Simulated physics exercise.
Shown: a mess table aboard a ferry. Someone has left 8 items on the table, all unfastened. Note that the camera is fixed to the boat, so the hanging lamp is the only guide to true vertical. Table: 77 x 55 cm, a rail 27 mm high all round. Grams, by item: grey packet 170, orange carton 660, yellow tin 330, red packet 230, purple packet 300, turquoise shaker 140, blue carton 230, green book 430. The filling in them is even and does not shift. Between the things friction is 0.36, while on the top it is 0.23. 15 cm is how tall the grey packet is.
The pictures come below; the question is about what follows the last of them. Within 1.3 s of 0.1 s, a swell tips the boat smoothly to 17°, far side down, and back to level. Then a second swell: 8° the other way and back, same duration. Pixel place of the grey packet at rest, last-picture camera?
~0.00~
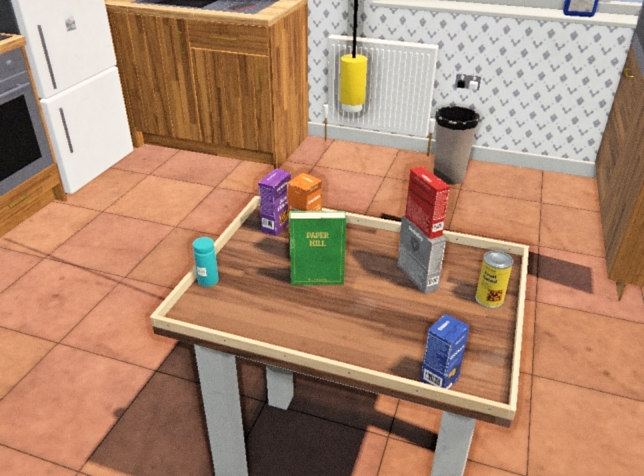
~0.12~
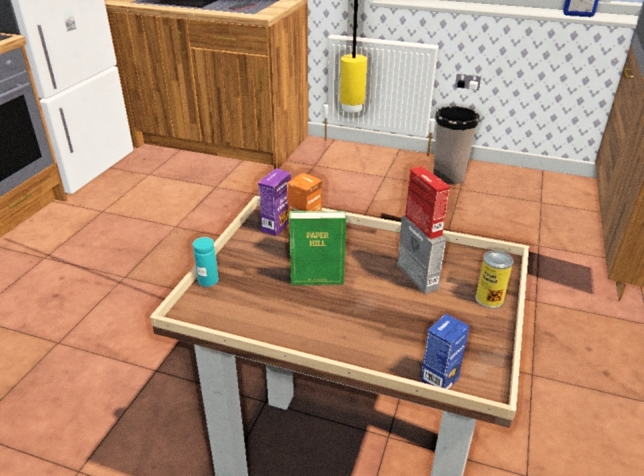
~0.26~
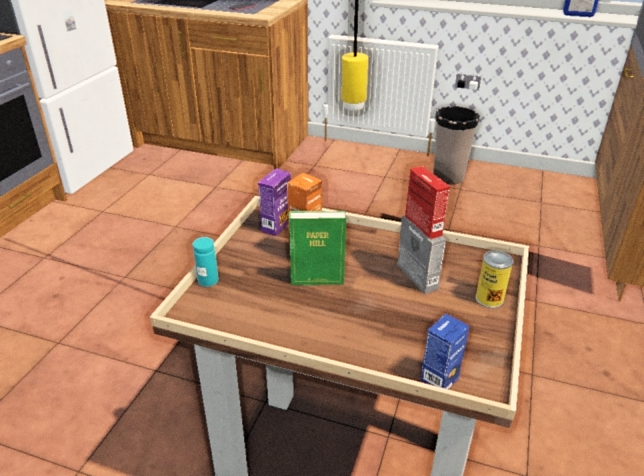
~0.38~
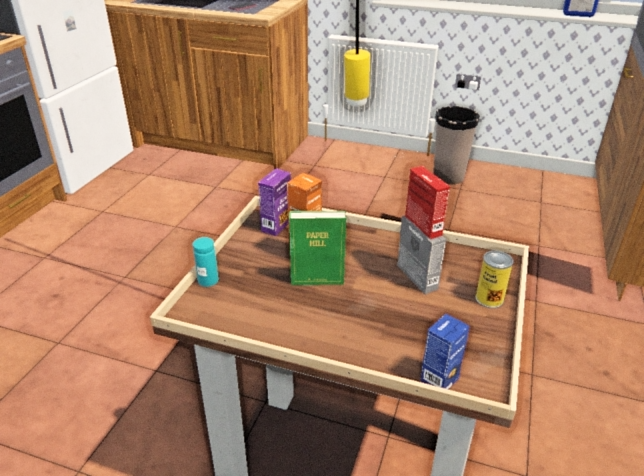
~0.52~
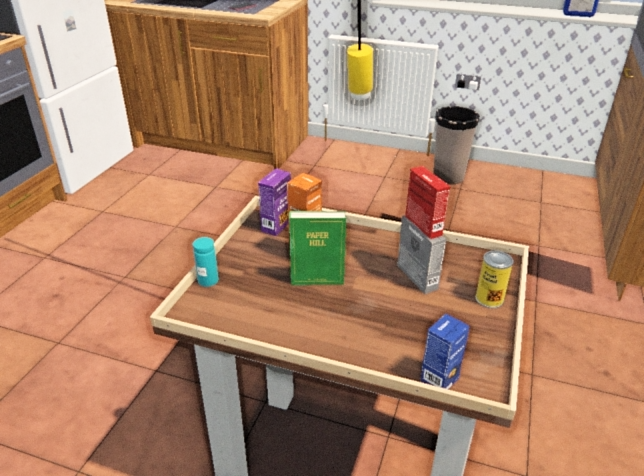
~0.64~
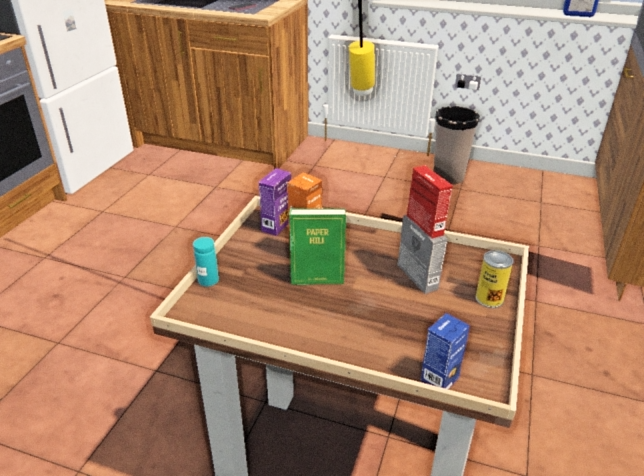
Roughly (448, 257).
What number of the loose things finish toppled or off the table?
Total count: 4.
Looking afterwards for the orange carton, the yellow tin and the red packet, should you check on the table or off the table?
Outcome: The orange carton departs its support; the yellow tin remains on its support; the red packet departs its support.
Around 1.04 s, heel 10°, far side down; grey packet tipped 74° against what carries it near (443, 254); red packet tipped 63° against what carries it; green book tipped 56° against what carries it.
Around 1.34 s, boat level; orange carton and red packet now off the table; grey packet on its side near (448, 257); green book on its side.
Finally (3.2 s), off the table, orange carton and red packet; on their side or leaning hard on the table, grey packet and green book; not toppled but over 5 cm from the start, yellow tin, turquoise shaker and blue carton; the last one still in place (within 5 cm). In the last view, grey packet near (448, 257).
